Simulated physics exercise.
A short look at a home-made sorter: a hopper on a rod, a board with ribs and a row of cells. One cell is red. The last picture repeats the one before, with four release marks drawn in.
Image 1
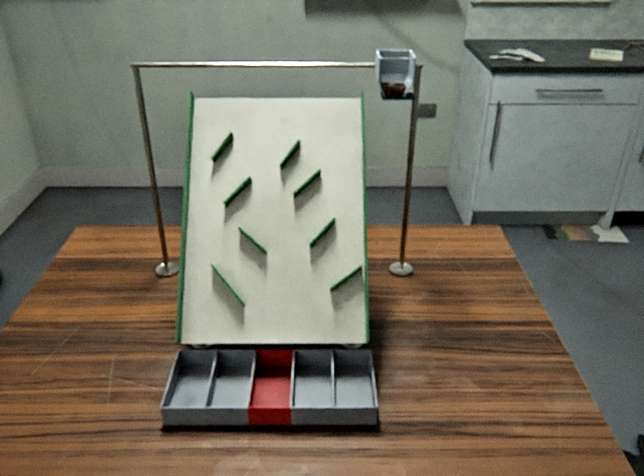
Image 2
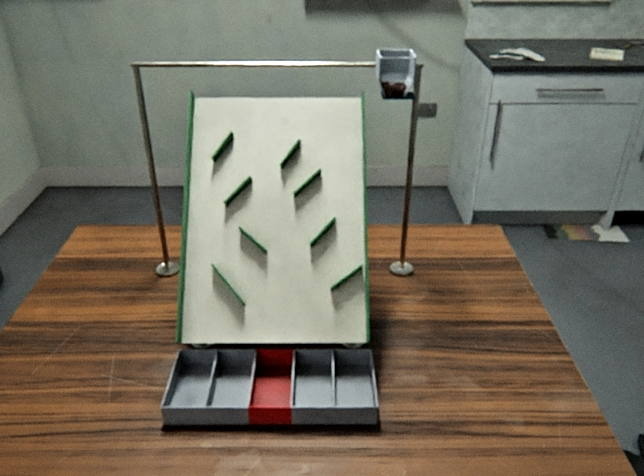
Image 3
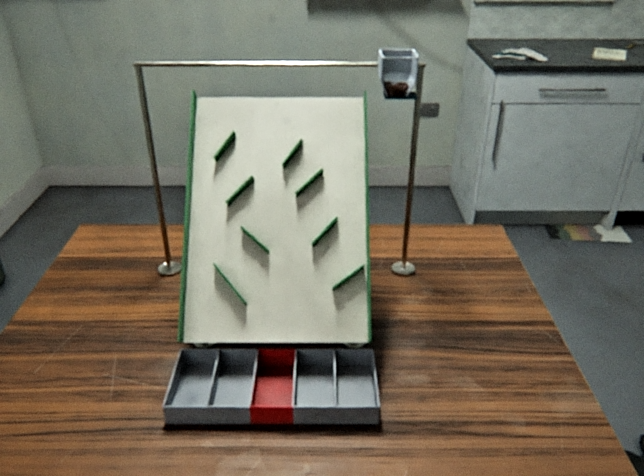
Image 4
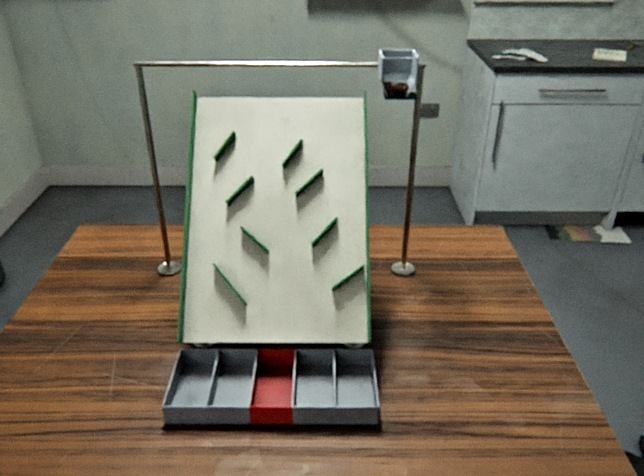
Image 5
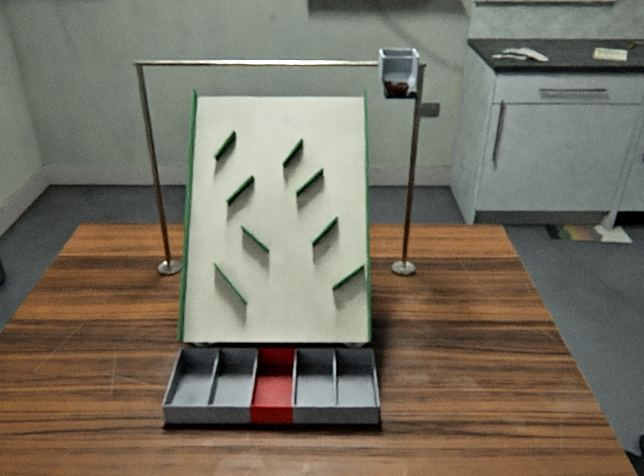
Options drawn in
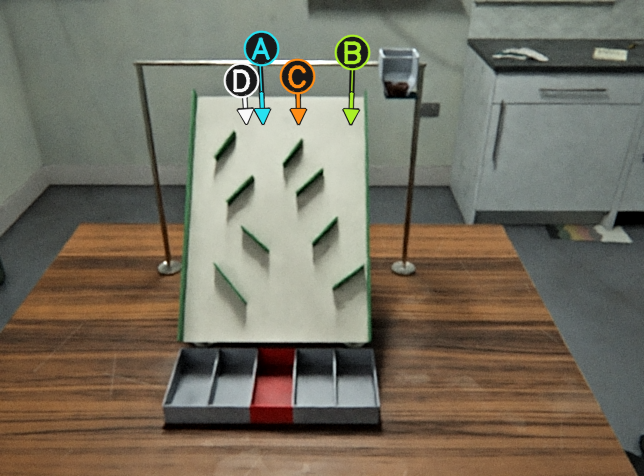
In a plain room with pale walls, seen from the front and slightly above, a striped brown wooden table stands before a grey cabinet at right. A pale board with green edges and slanted green ribs leans beneath a metal rod, with a grey hopper holding dark contents at upper right and a grey tray below, its middle cell red. Nothing moves except a very slight shift of the view.
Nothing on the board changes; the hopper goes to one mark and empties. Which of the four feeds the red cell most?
B is best.
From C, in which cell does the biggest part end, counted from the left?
The fourth.
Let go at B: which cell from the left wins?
It is the third one.
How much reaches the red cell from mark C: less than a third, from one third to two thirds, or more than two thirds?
It is less than a third.
On the marked copy, mark A meets the board at (262, 118); mark B meets the board at (350, 118); mark C meets the board at (298, 118); mark D meets the board at (246, 118).
With A, a small share in the red cell, close to half in other cells, close to a third outside the box.
With B, close to half in the red cell, close to a third in other cells, a small share outside the box.
With C, a small share in the red cell, the bulk in other cells, a small share outside the box.
With D, a small share in the red cell, close to two thirds in other cells, close to a quarter outside the box.
